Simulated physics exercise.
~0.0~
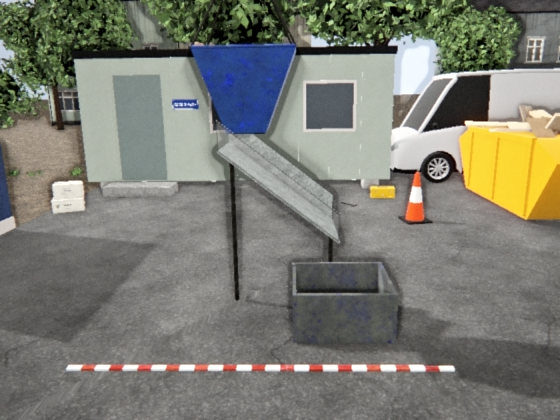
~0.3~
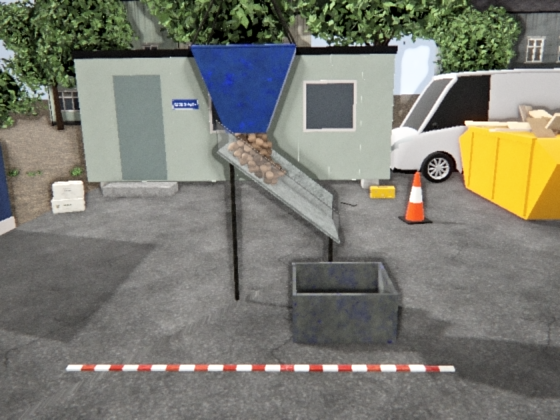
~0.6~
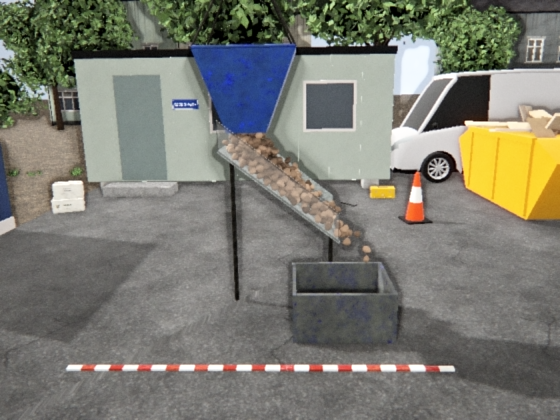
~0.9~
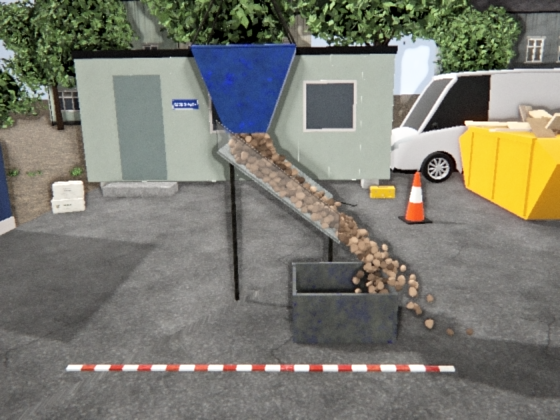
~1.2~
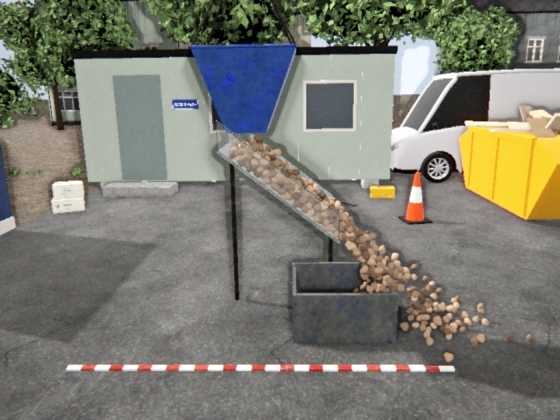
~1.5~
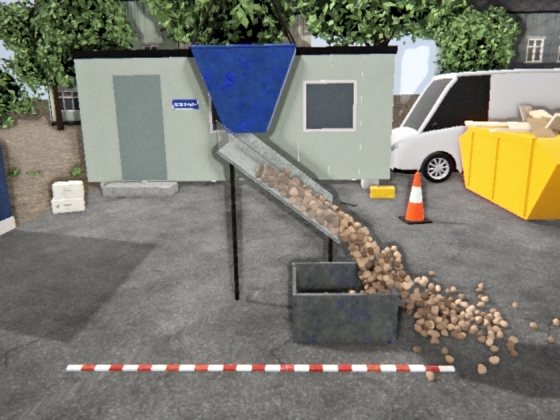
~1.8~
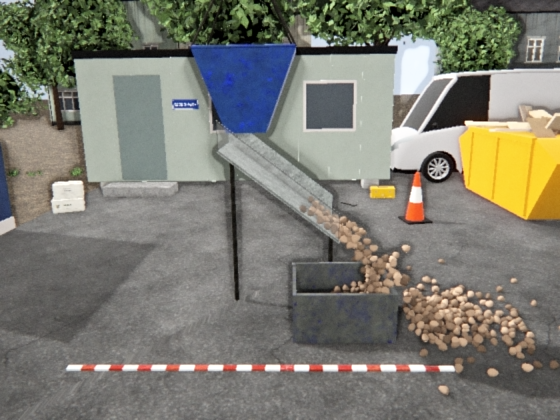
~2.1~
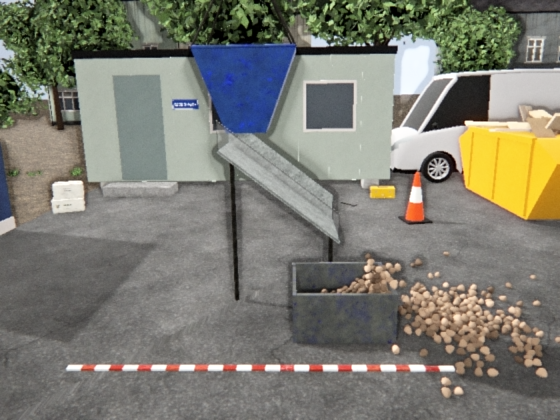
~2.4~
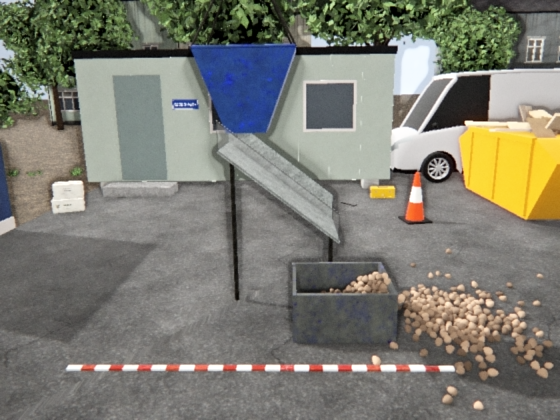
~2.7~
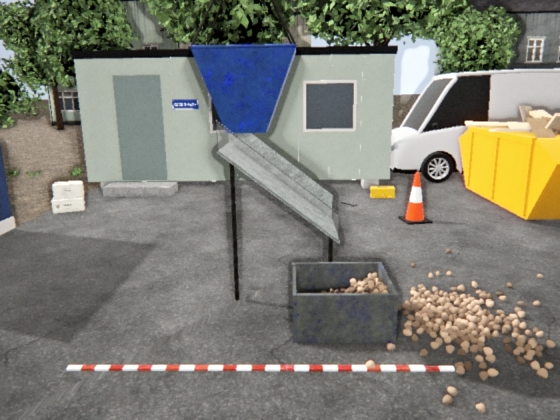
In a paved yard seen from a fixed, slightly raised view, a blue hopper stands above a sloping grey steel chute, with an open dark grey bin below. A pale green cabin and trees stand behind, with an orange cone, a white van and a yellow skip to the right and a red-and-white staff in front. Brown rounded stones drop from the hopper and slide down the chute to the right. They pour into the bin, while many spill over its right side. The chute empties, leaving stones in the bin and a wide scatter to its right.
